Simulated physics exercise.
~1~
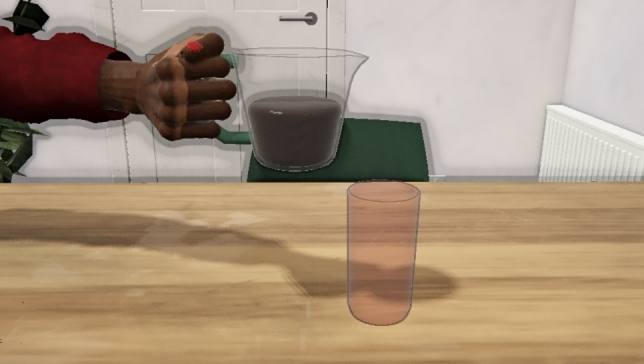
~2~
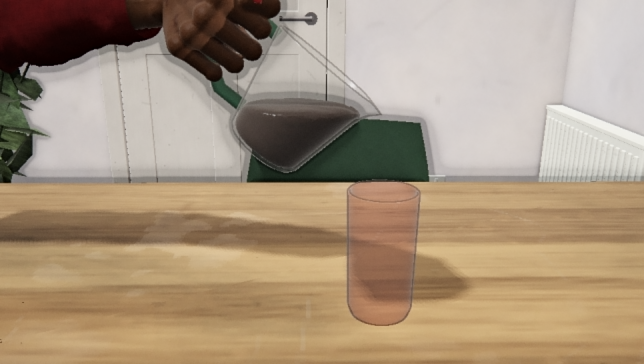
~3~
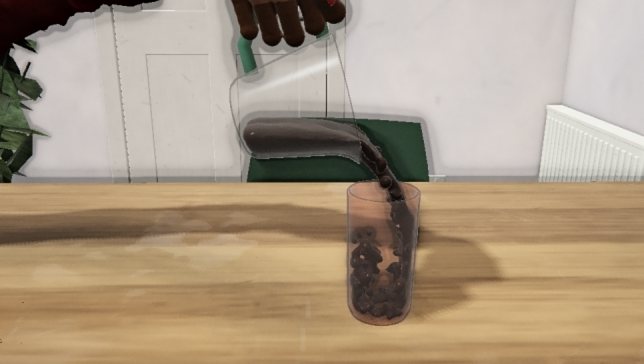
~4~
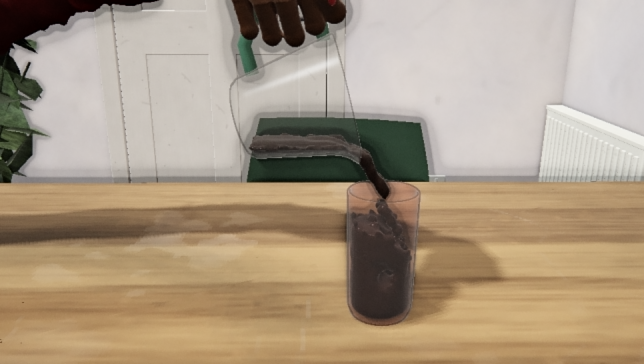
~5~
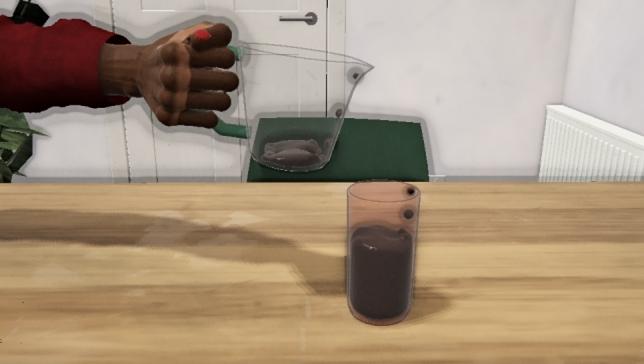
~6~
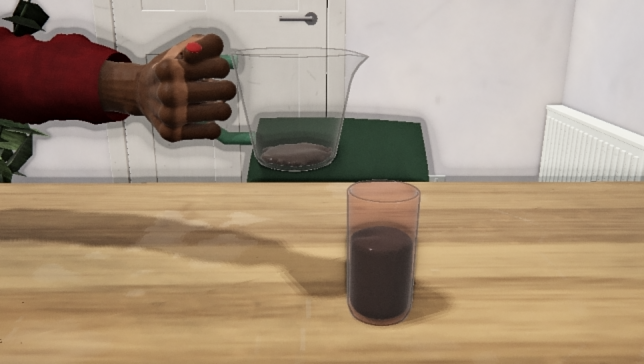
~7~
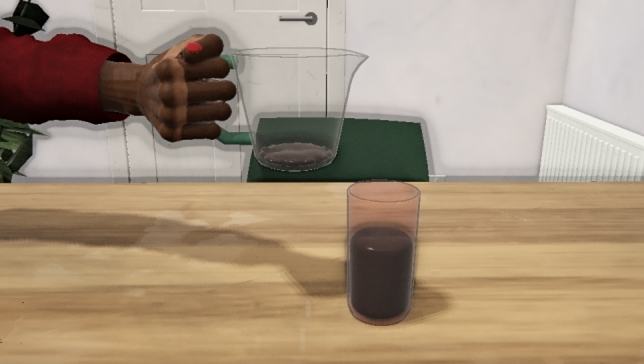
On a wooden table top, a hand tilting a flared jug, pouring dark coffee into a slim glass, then levelling it nearly empty.
